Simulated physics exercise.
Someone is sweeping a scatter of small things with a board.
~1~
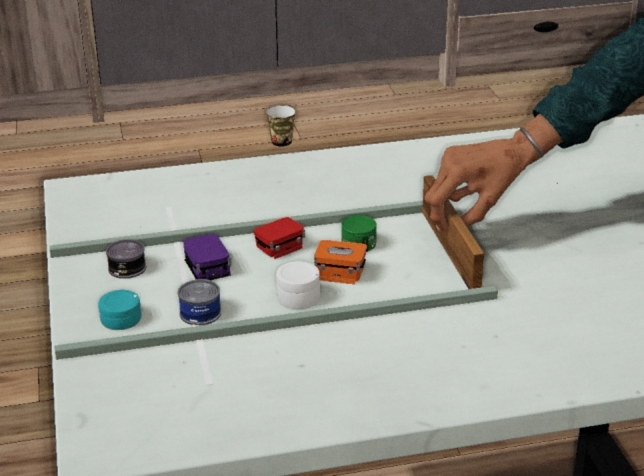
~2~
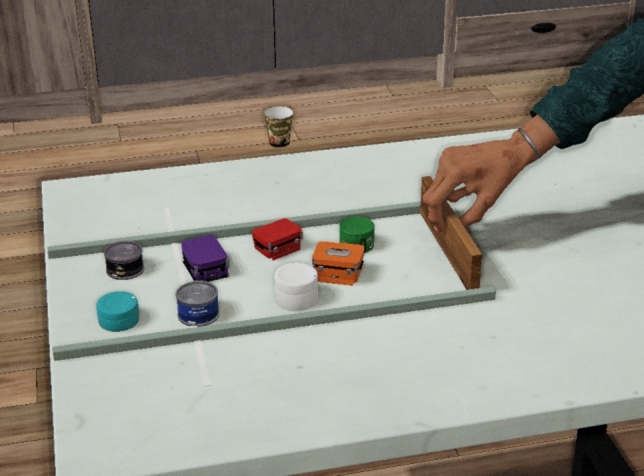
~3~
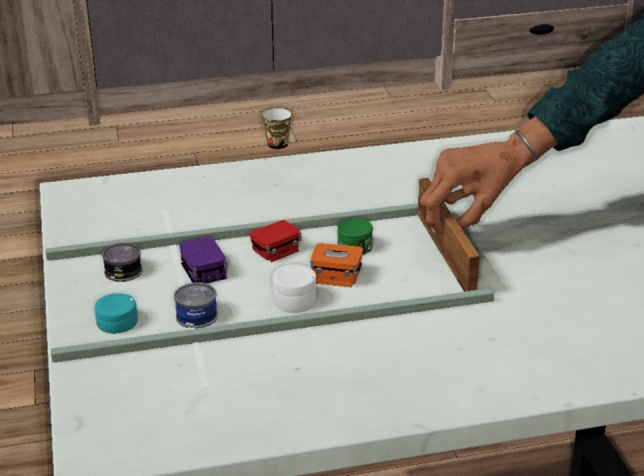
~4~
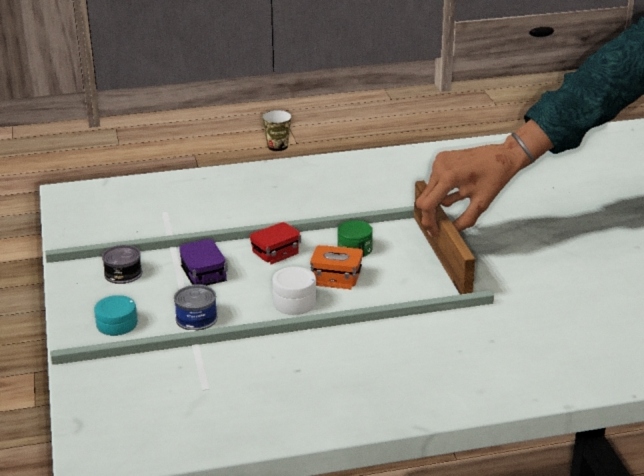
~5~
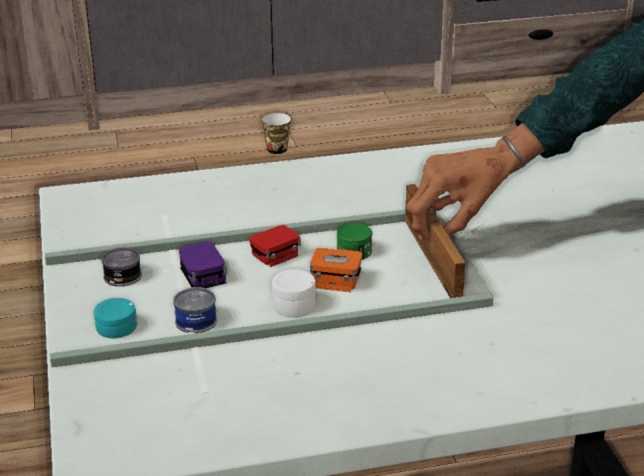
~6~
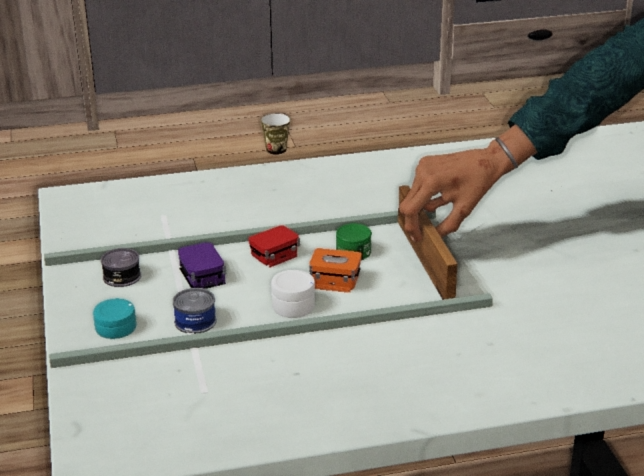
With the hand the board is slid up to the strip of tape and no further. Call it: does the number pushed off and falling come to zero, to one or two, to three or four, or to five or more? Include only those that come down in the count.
It comes to zero.
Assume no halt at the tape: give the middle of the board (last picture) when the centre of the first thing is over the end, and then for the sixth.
For the first, roughly (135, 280); for the next, roughly (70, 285).
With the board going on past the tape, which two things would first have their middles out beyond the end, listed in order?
The black pot first, the turquoise lid second.
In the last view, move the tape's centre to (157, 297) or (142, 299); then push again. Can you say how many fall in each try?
Tallies in order: 0 and 0.
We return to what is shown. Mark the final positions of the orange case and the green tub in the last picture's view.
Near (159, 293) and (160, 271).
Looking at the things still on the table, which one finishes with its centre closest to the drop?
It would be the turquoise lid, I'd say.
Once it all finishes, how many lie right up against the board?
4 end up touching it.
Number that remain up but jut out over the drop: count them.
The total would be 0.
Soon after, none off yet; turquoise lid at rest near (115, 318); black pot at rest near (121, 267); blue pot at rest near (195, 311).
In the end, the number that fall off is zero.
